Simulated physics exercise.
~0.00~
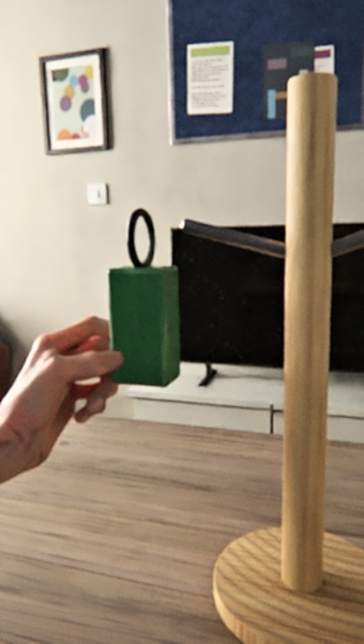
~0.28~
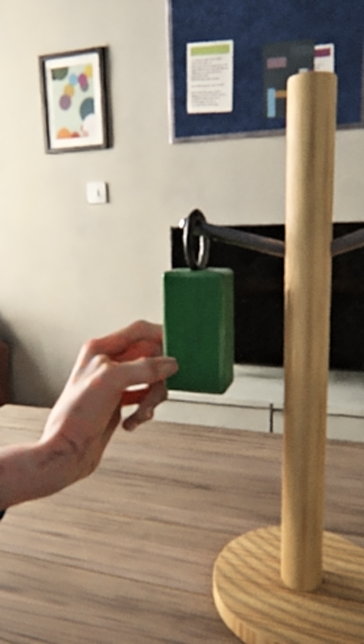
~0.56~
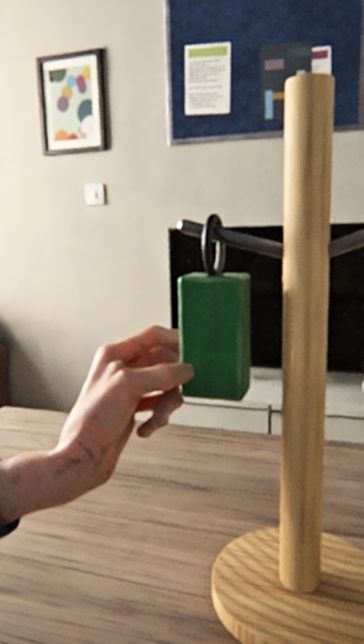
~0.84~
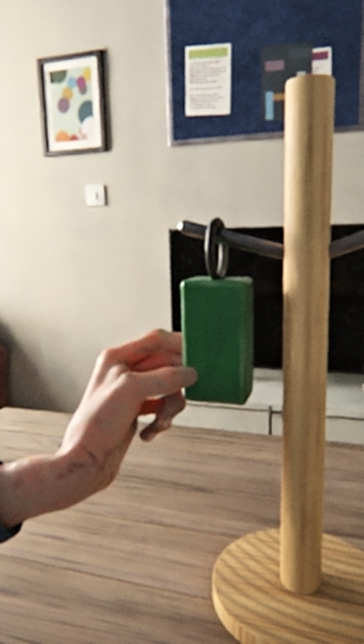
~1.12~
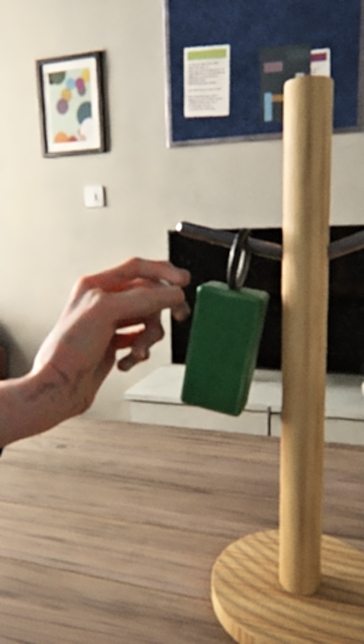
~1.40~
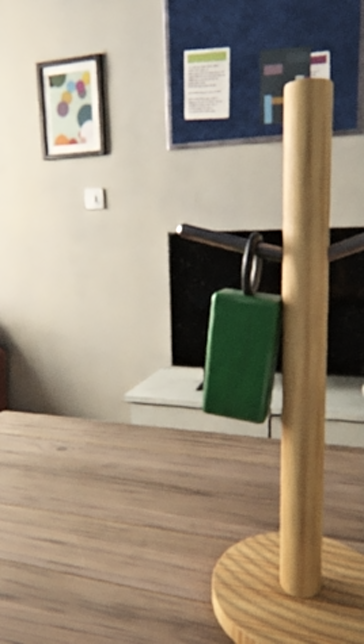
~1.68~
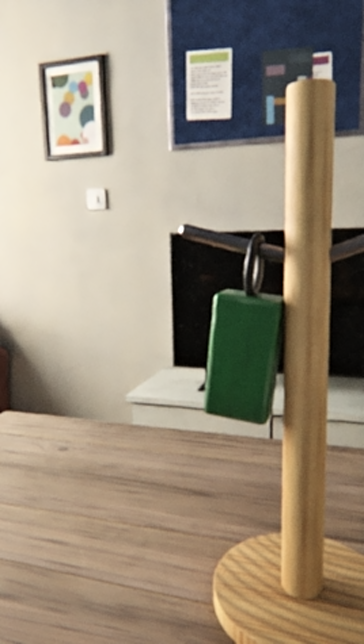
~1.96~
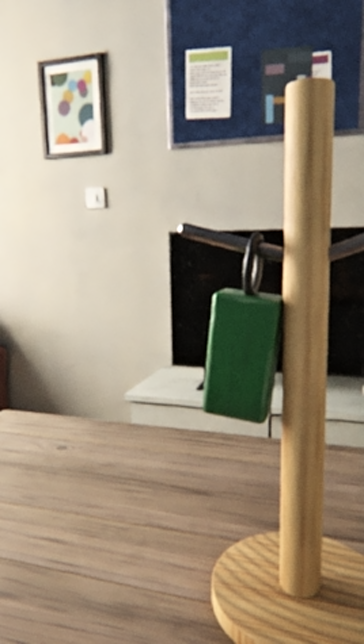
A green block with a black ring on top is held by a hand at the left, beside a pale wooden post on a round base. The post stands on a wood-grained table in a room with a framed print, a blue notice board and a dark screen behind, seen from a slightly swaying view. The hand carries the block right and slips its ring over the dark arm sticking out from the post. The fingers let go and draw back as the block tilts and slides toward the post. It ends hanging from the arm, close against the post.
